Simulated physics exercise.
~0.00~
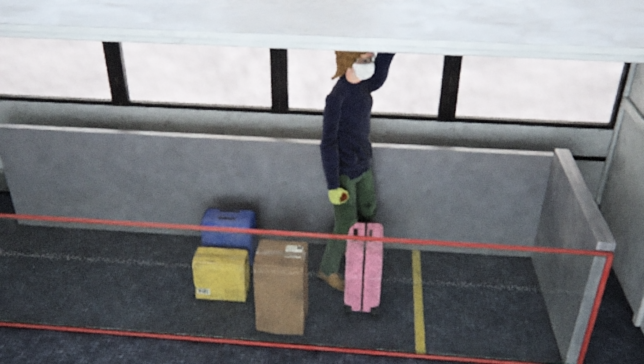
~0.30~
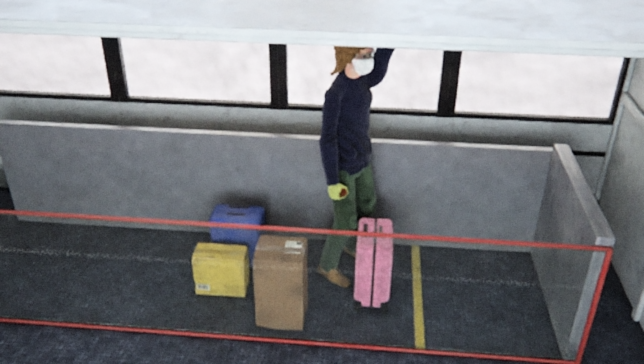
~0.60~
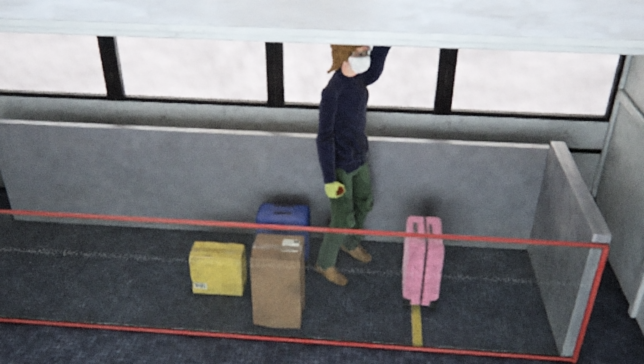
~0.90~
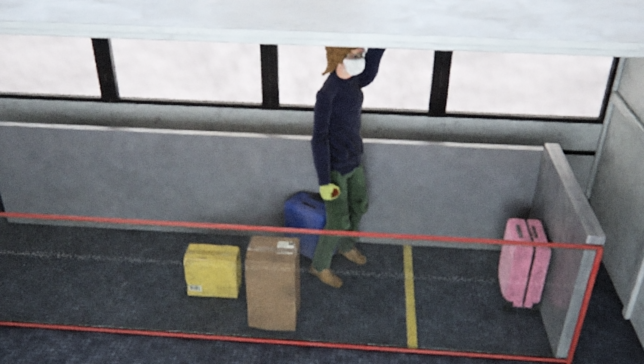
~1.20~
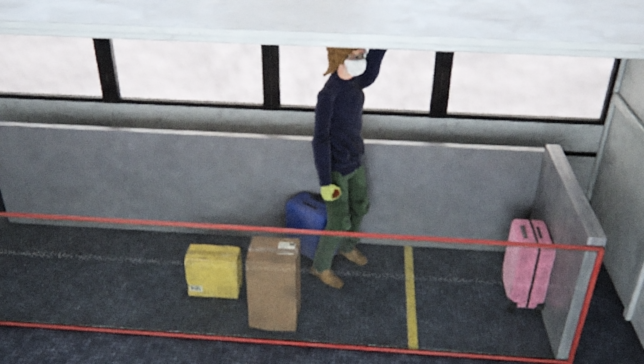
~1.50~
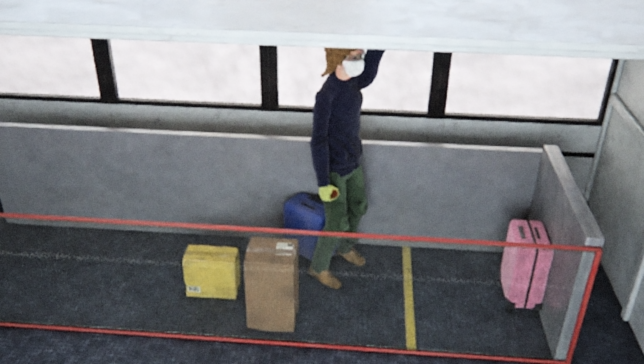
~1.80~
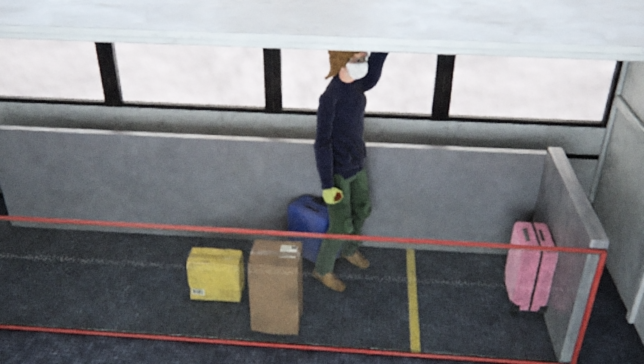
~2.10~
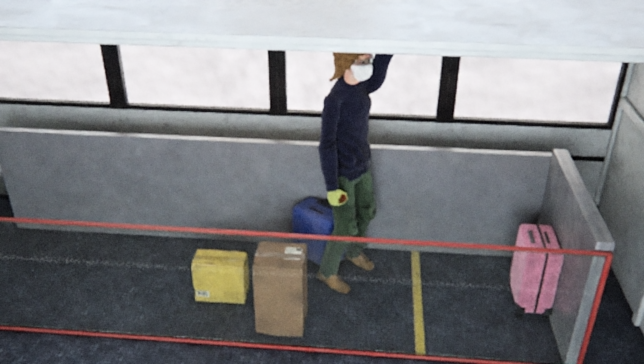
Pink suitcase rolling right across a yellow floor line to the end panel, blue case stopping short behind a standing masked passenger.
